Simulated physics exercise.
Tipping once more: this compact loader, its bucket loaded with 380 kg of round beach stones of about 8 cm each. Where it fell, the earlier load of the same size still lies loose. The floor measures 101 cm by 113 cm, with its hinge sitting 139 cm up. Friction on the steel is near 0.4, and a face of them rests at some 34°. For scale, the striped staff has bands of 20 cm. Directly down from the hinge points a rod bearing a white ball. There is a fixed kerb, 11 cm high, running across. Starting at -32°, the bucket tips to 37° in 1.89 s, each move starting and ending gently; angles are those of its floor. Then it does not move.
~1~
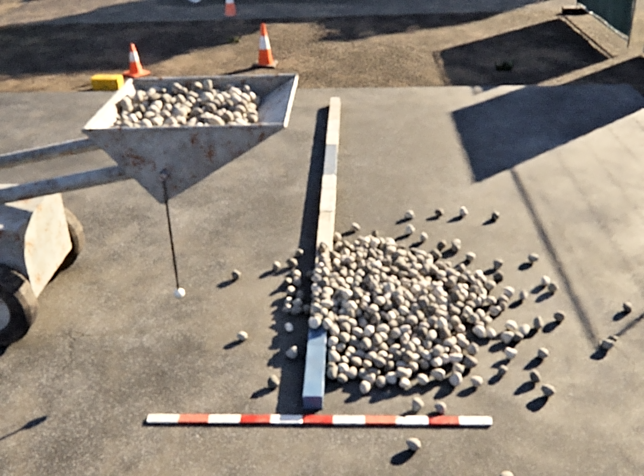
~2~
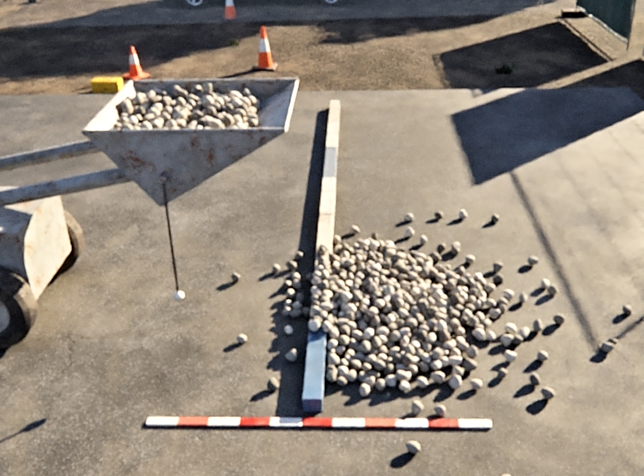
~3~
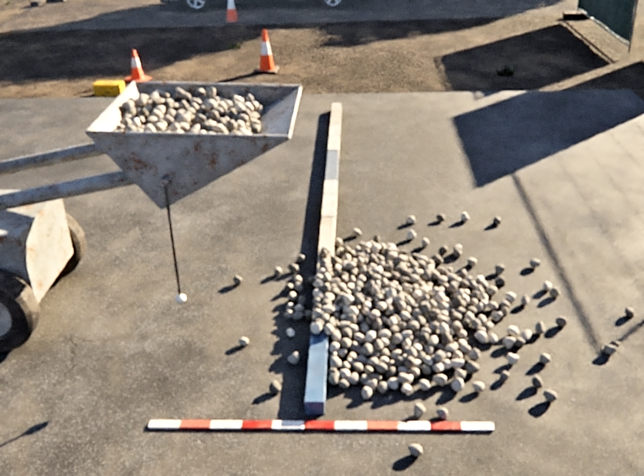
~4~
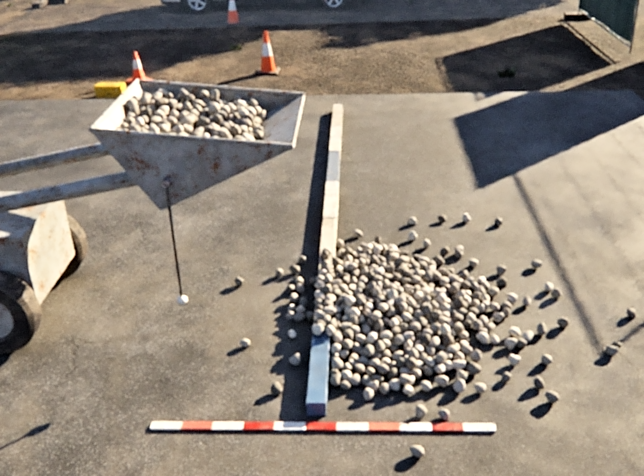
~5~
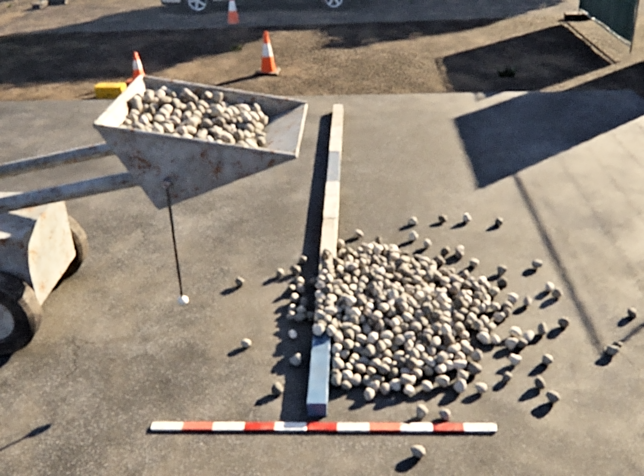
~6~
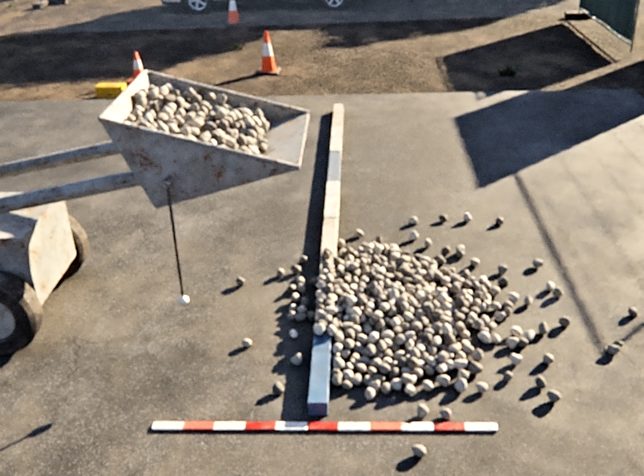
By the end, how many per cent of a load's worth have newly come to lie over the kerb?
About 59 per cent have newly come to lie there.
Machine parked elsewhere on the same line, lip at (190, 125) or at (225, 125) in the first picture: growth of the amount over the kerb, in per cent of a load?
Close to 5 per cent, followed by close to 10 per cent.
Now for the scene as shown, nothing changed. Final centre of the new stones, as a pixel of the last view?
Centre at roughly (343, 293).
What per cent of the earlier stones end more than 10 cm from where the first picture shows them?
Close to 10 in a hundred of them.
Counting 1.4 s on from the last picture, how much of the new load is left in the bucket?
About 30 per cent is held.
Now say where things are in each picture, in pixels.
In the first picture, lip at (285, 126), floor tilted -32°, highest stones at (163, 97). The earlier load is highest near (361, 289), 18 cm above ground level, 7 % on this side of the kerb, 93 % over the kerb.
In the second picture, the bucket is at -31°, its lip at (286, 130); the top of the load is at (163, 99).
In the third picture, the bucket is at -29°, its lip at (289, 138); the top of the load is at (165, 100).
In the fourth picture, the bucket is at -25°, its lip at (293, 147); the top of the load is at (151, 102).
In the fifth picture, lip at (296, 157), floor tilted -21°, highest stones at (150, 101).
In the sixth picture, lip at (299, 168), floor tilted -16°, highest stones at (151, 97).
Then, 0.8 s after the last picture the floor is at 26°; in per cent of one load, 98 in the bucket, 9 on this side of the kerb, 93 over the kerb; the foremost stones are at (576, 311).
Then, 1.4 s after the last picture the floor is at 37°; in per cent of one load, 31 in the bucket, 53 on this side of the kerb, 117 over the kerb; the foremost stones are at (576, 311).
Then, 1.7 s after the last picture the floor is at 37°; in per cent of one load, 1 in the bucket, 56 on this side of the kerb, 143 over the kerb; the foremost stones are at (576, 311).
Then, 4.4 s after the last picture the floor is at 37°; in per cent of one load, 0 in the bucket, 48 on this side of the kerb, 152 over the kerb; the foremost stones are at (576, 311). Net gain over the kerb, 59.
